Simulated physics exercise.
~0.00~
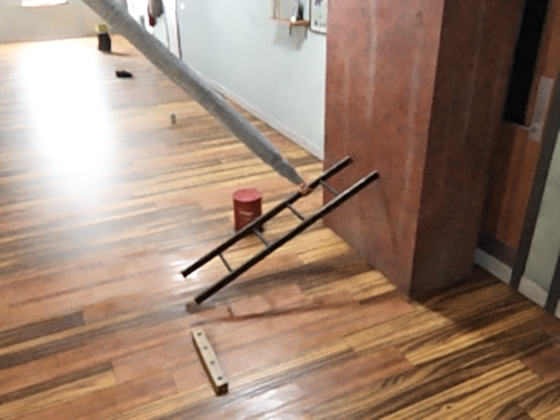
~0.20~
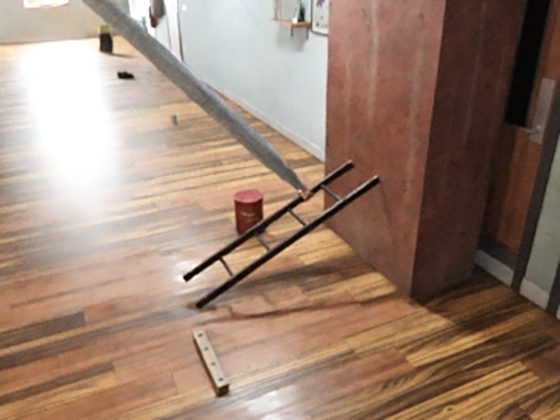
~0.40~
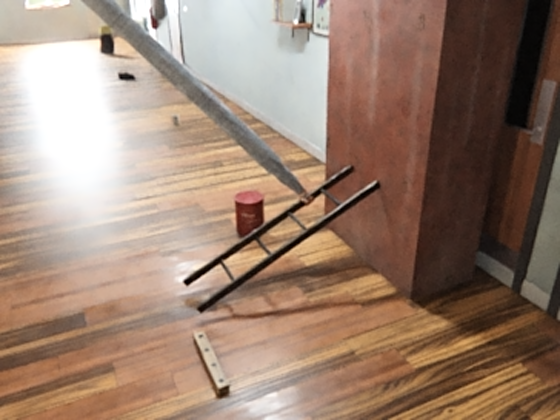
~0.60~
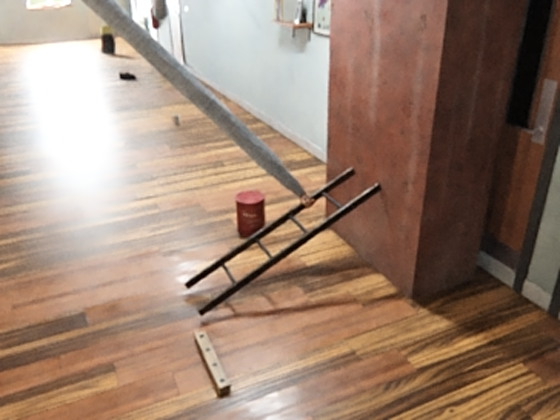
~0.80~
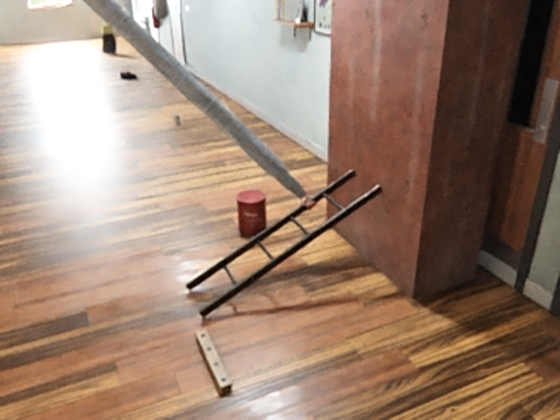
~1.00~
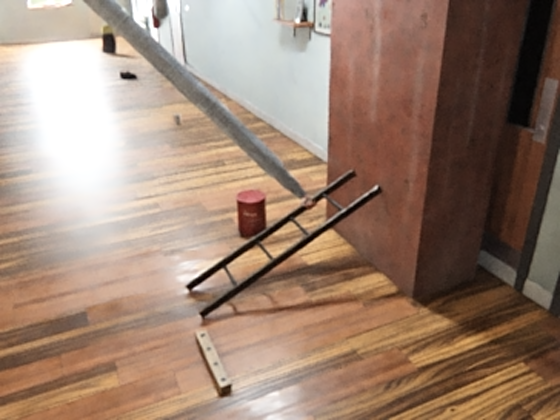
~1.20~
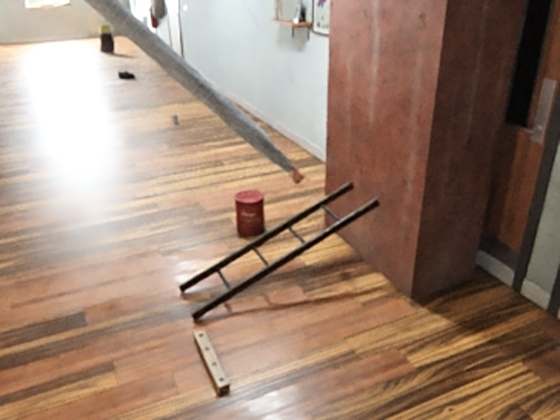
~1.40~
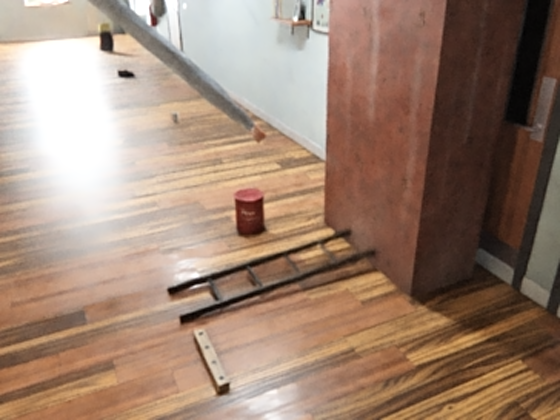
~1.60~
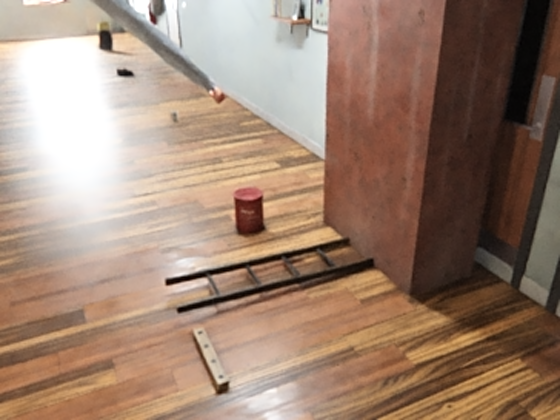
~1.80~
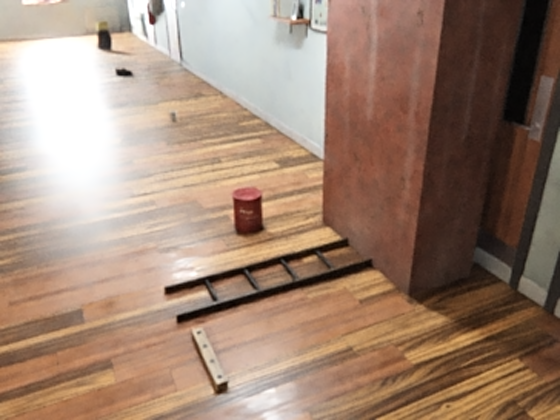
A small black gate propped against a reddish pillar slides down flat once the hand withdraws.
